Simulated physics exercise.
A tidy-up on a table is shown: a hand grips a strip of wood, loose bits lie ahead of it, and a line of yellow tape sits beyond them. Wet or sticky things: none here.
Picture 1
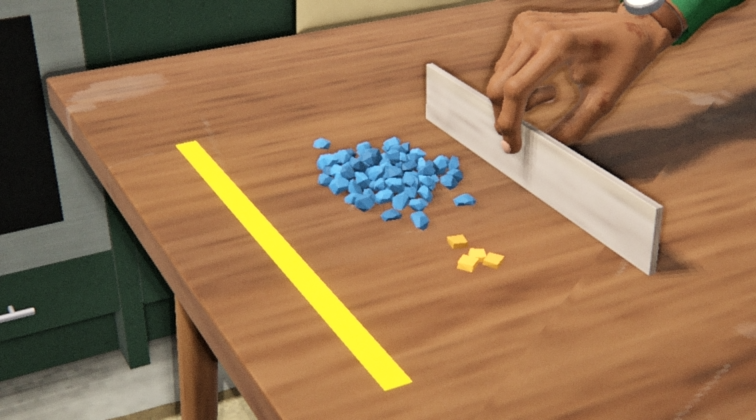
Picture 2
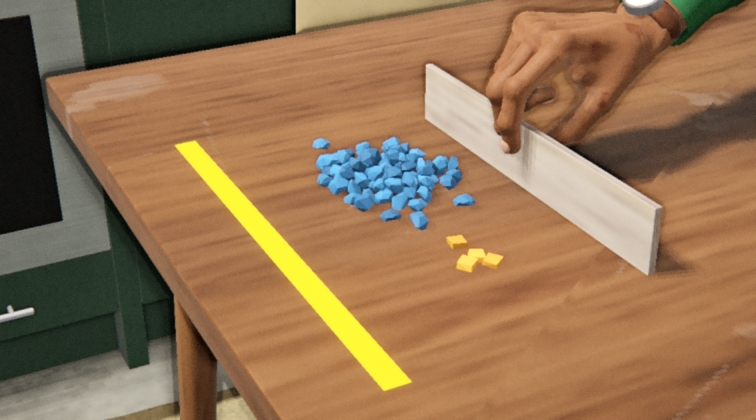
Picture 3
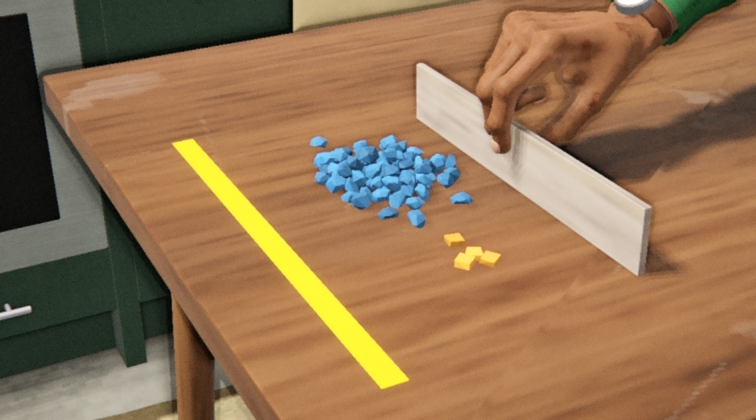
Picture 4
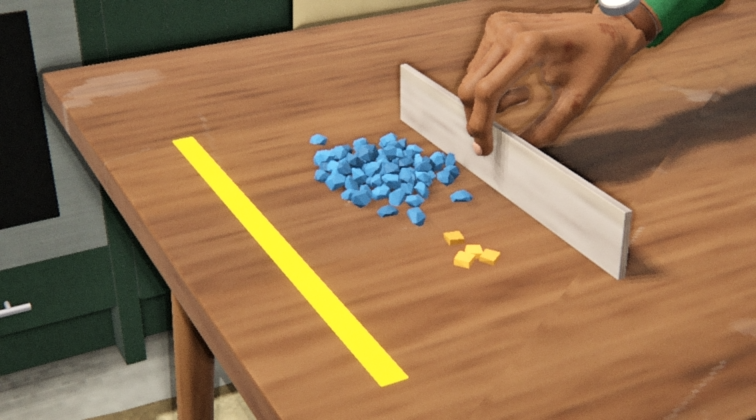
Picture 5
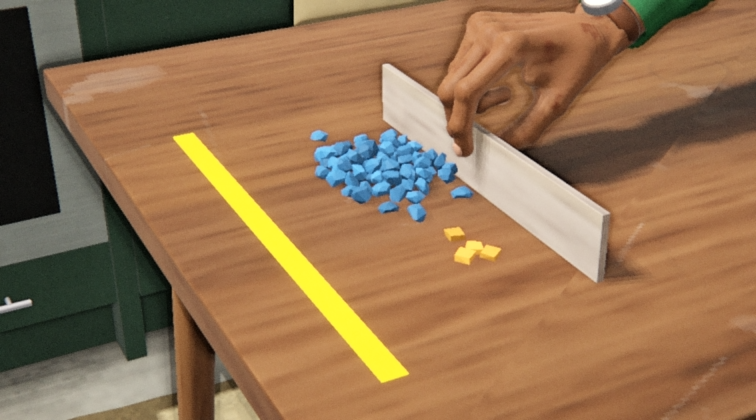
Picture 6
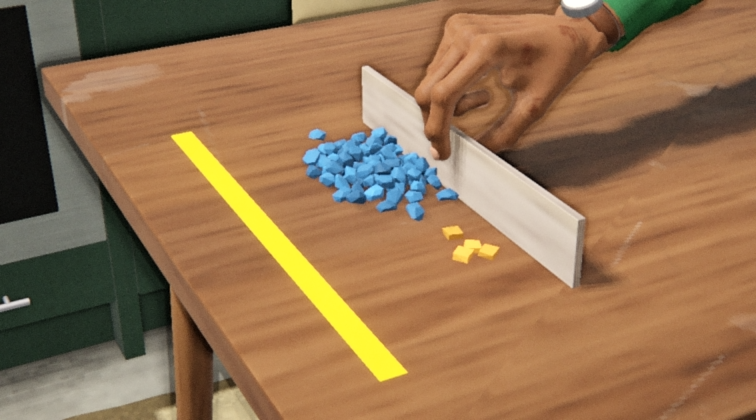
At the start, a hand holds an upright pale strip of wood still on a wooden table, with a blue heap of small stones and a few yellow-orange pieces between it and yellow tape. The hand then slides the strip left, and it nudges the stones slightly while the yellow-orange pieces stay untouched.
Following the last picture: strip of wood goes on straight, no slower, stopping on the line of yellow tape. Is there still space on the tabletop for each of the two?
Front handful: Yes, it all stays on. Back handful: No, part of it goes off the edge.
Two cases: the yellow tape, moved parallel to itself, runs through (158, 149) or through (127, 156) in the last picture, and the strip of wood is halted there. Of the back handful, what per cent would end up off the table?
Share off the table is 50 per cent for the first position and 100 per cent for the second.
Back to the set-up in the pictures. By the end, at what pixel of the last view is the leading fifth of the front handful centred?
Roughly (292, 294) in pixels.
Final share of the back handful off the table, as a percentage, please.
It adds up to something close to 10 per cent, I'd say.
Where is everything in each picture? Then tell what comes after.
Strip of wood at (637, 227), at rest; yellow tape at (194, 152), about a palm's width from the edge; edge at (180, 273); front handful at (478, 256), a few small crackers; back handful at (385, 167), many aquarium stones, in the first frame.
Strip of wood at (636, 227), at rest; back handful at (384, 167), in the second frame.
Strip of wood at (626, 227); front handful at (474, 254), in the third frame.
Strip of wood at (606, 231); back handful at (382, 163), in the fourth frame.
Strip of wood at (585, 233); front handful at (475, 248), in the fifth frame.
Strip of wood at (561, 238); yellow tape at (189, 143); edge at (175, 263); front handful at (473, 247); back handful at (374, 163), about two thirds pushed along, in the sixth frame.
Then, 0.51 s past the last view, strip of wood still moving, near (356, 154); front handful all on the table, its front near (389, 273); back handful all on the table, its front near (238, 203).
Then, 1.04 s past the last view, strip of wood stopped at the yellow tape; front handful all on the table, its front near (281, 303); back handful a small part over the edge.
Finally, strip of wood stopped at the yellow tape; front handful all on the table, its front near (281, 303); back handful a small part over the edge.
